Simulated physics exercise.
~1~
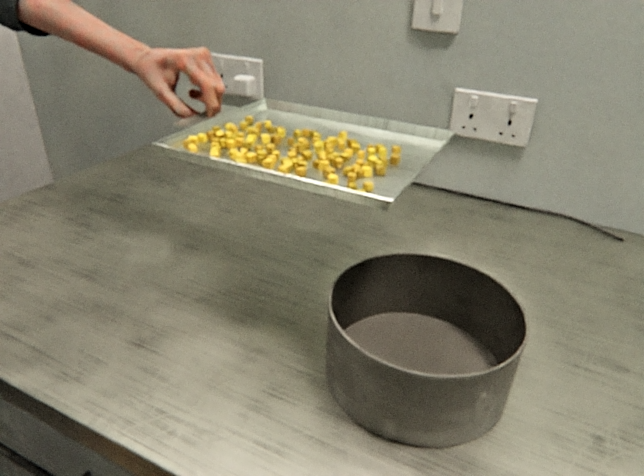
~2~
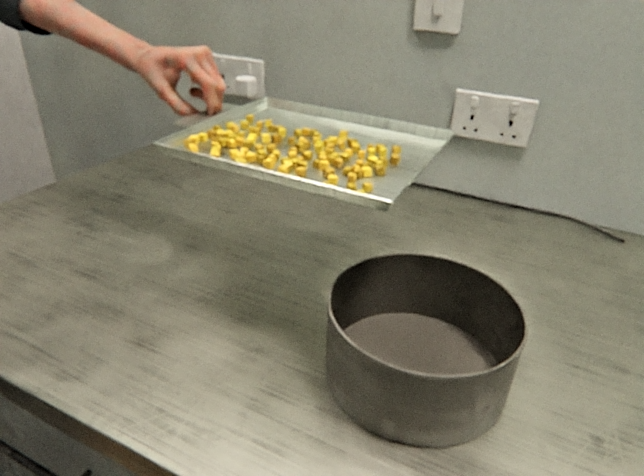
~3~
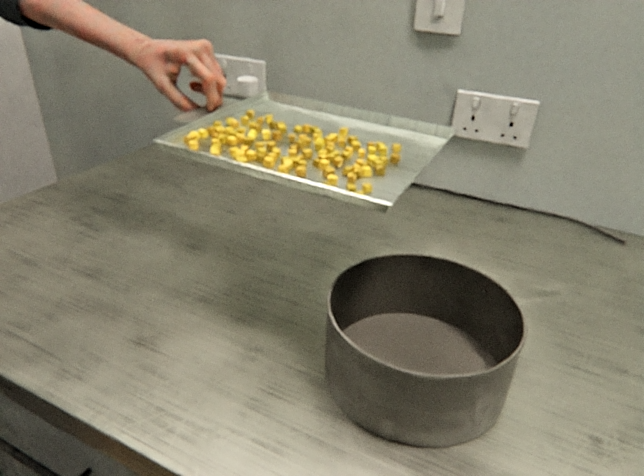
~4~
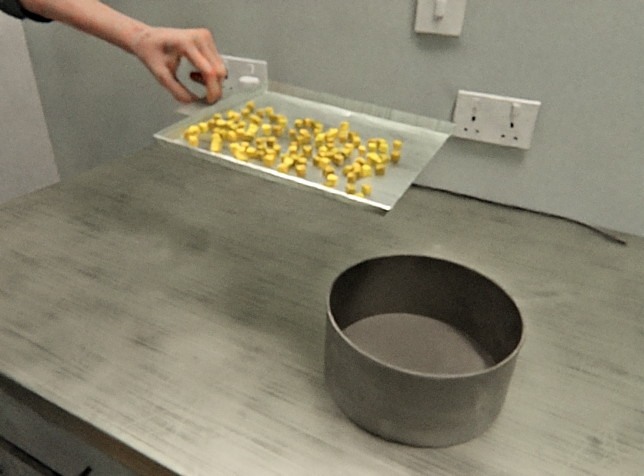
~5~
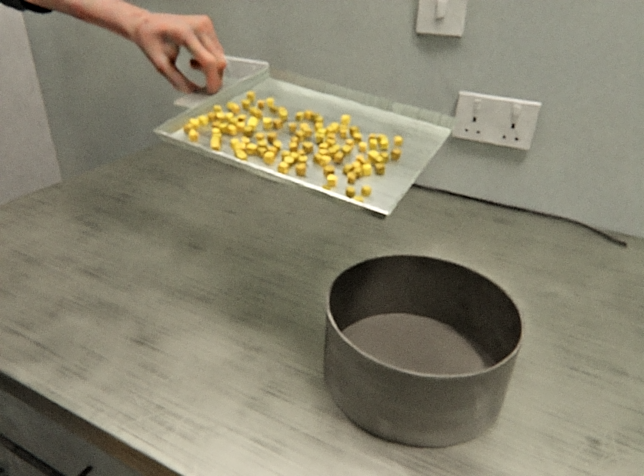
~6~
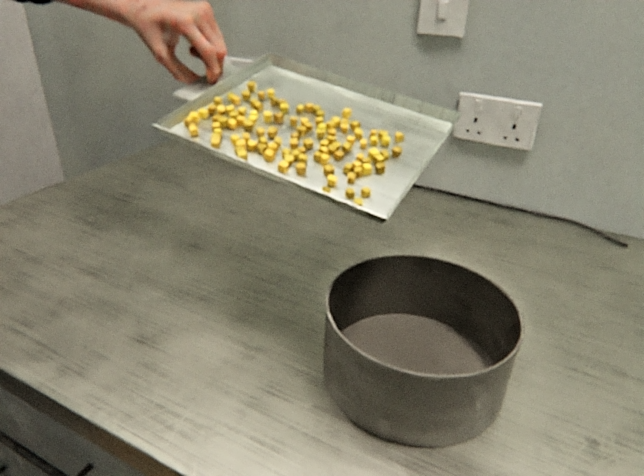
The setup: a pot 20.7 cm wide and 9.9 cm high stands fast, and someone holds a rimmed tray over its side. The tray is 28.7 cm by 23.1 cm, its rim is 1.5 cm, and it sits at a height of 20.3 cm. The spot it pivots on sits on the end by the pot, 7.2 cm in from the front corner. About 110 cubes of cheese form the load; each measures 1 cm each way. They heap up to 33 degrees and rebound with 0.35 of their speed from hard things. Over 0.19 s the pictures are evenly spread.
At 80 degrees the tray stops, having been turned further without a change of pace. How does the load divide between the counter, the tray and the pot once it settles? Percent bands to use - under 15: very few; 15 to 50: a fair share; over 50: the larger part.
Counter - a fair share, tray - very few, pot - the larger part.
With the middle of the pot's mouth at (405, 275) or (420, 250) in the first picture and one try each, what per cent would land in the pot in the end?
First try around 75 %, second around 10 %.
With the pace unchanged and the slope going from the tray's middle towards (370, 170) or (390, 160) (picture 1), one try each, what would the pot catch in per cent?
Approximately 100 percent, then 40 percent.
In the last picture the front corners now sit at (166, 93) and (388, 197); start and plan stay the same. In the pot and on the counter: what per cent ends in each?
Pot: 50, counter: 50.
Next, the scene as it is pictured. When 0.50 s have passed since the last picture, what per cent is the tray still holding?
It's roughly 80 percent.
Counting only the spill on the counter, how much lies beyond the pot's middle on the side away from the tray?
10 per cent.
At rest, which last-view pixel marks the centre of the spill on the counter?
I'd put it near (298, 406).
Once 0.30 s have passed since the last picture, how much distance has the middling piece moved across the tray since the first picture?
It has moved some 2 cm from its start.
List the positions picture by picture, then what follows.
In the first frame, tray tilt 0 degrees, front corners at (161, 142) and (388, 196); middle of the pieces at (293, 152); pot at (426, 304).
In the second frame, tray tilt 1 degrees, front corners at (162, 142) and (387, 197); middle of the pieces at (293, 151).
In the third frame, tray tilt 3 degrees, front corners at (162, 139) and (386, 199); middle of the pieces at (294, 149).
In the fourth frame, tray tilt 6 degrees, front corners at (162, 134) and (385, 203), lowest corner right front; middle of the pieces at (294, 146).
In the fifth frame, tray tilt 10 degrees, front corners at (162, 129) and (385, 208), lowest corner right front; middle of the pieces at (294, 141).
In the sixth frame, tray tilt 14 degrees, front corners at (162, 124) and (384, 212), lowest corner right front; middle of the pieces at (295, 137); pot at (423, 305).
Then, 0.30 s after the last picture, tilt 46 degrees; the tray holds 100 %, the pot 0 %.
Then, 0.50 s after the last picture, tilt 68 degrees; the tray holds 80 %, the pot 0 %.
Then, 0.82 s after the last picture, tilt 80 degrees; the tray holds 0 %, the pot 75 %.
In the end, counter 25 %, tray 0 %, pot 75 %.
